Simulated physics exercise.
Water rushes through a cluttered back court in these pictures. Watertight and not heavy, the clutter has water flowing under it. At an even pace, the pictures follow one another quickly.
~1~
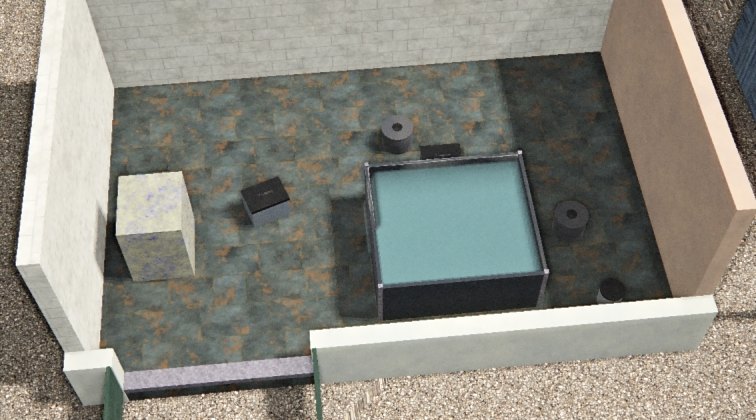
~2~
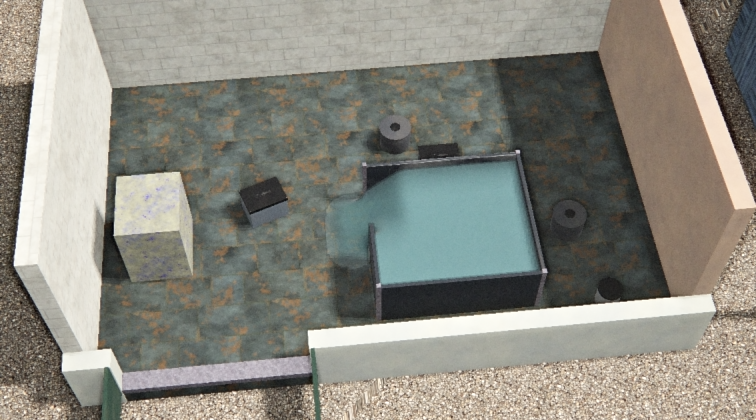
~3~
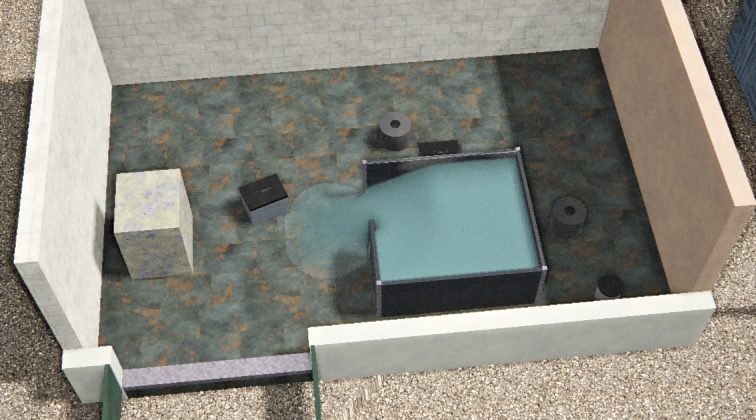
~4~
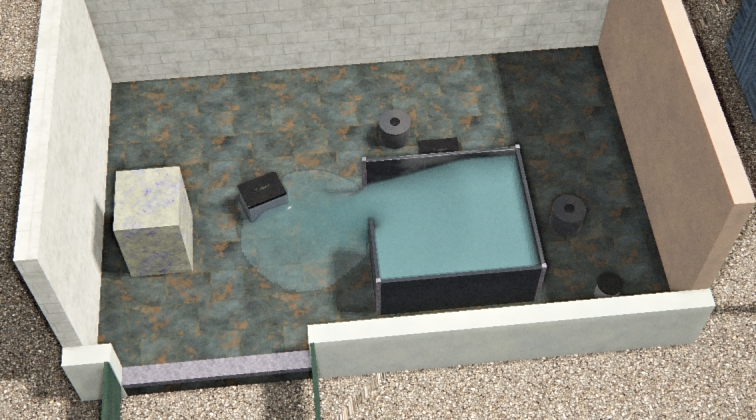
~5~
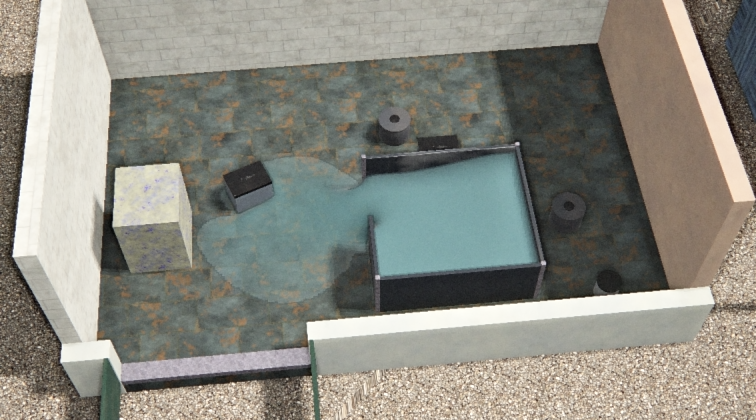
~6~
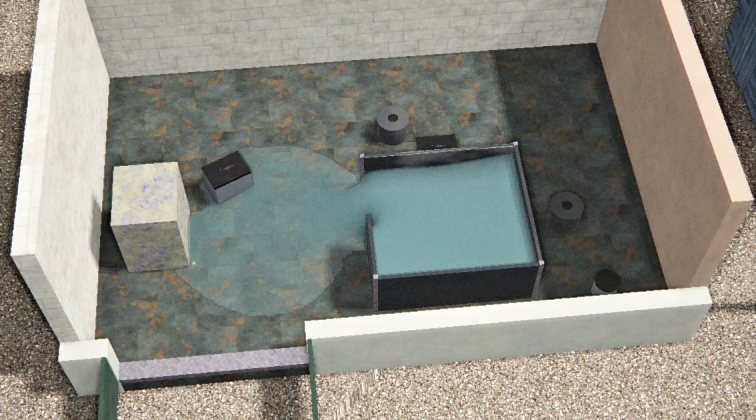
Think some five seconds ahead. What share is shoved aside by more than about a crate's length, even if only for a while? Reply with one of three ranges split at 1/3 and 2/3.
Under 1/3.
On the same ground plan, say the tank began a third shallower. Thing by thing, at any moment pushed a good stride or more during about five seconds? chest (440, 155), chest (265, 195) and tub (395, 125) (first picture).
Result by item: Didn't cover it; covered it; didn't cover it.
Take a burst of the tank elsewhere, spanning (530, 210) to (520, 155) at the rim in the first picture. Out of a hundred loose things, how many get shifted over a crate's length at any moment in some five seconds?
I'd guess close to 60 percent.
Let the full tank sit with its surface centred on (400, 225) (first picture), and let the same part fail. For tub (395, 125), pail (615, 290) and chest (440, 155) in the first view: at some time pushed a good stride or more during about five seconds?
Well, the first one got driven a long way, the second didn't get far, and the third didn't get far.
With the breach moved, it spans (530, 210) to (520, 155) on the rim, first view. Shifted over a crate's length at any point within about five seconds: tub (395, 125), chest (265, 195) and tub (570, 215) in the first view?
Went past that, fell short, went past that.
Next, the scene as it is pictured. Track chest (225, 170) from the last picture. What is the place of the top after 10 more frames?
It ends up close to (116, 61).
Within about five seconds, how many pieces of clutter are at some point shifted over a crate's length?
I make it 1.
A moment on, 1 of 5 are well off their spots; 0 afloat.
Next, 1 of 5 are well off their spots; 1 afloat.
Later, 1 of 5 are well off their spots; 1 afloat.
In the end, 1 of 5 are well off their spots, and 1 have been at some point; 1 afloat.
